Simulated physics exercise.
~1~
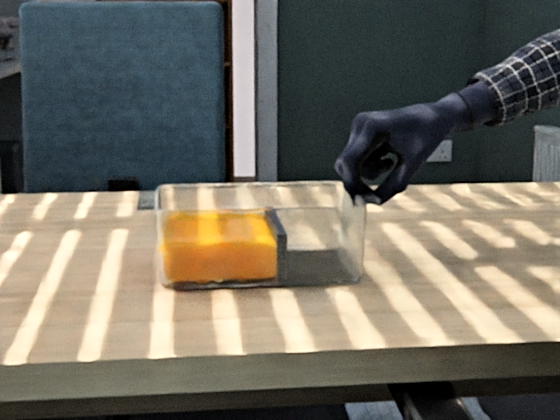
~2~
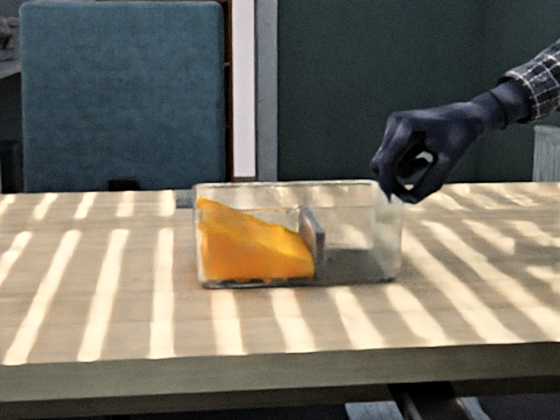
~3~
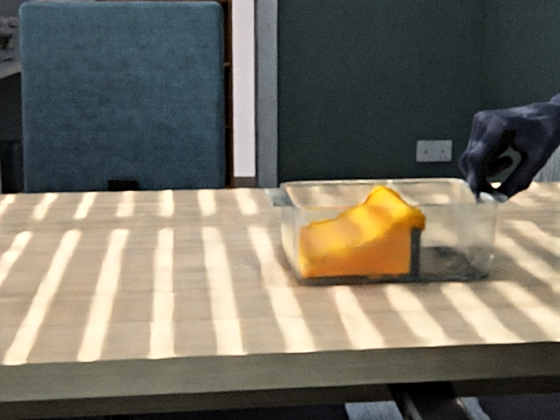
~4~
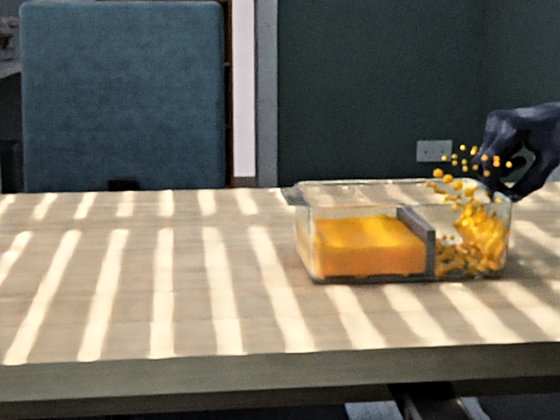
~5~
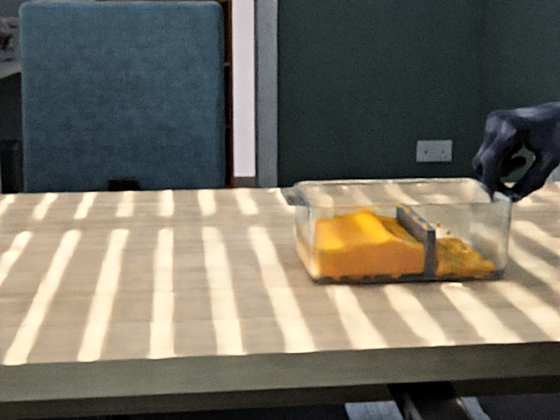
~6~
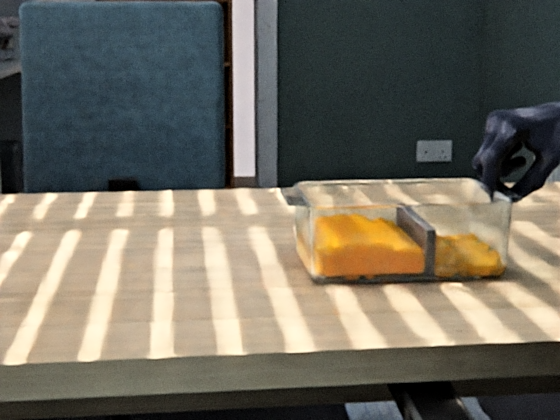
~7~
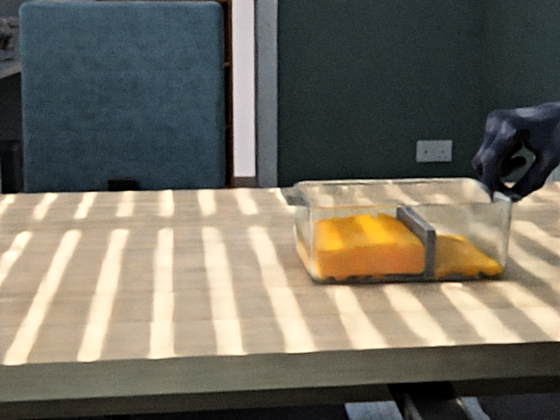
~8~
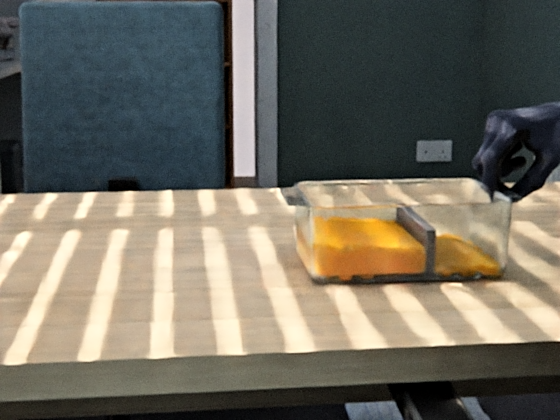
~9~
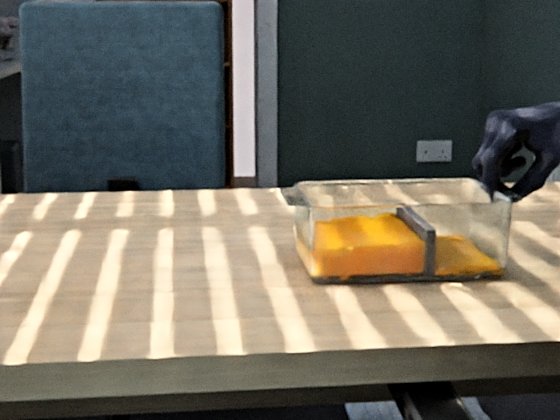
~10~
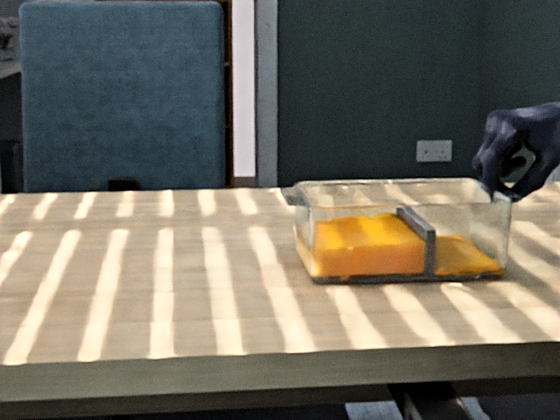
The footage shows a dark-gloved hand pulling a clear oblong tub of orange liquid rightward across a striped-lit table; the liquid surges, splashes over the divider into the empty right side with droplets flying, then settles, leaving a shallower pool on the right as the tub rests.
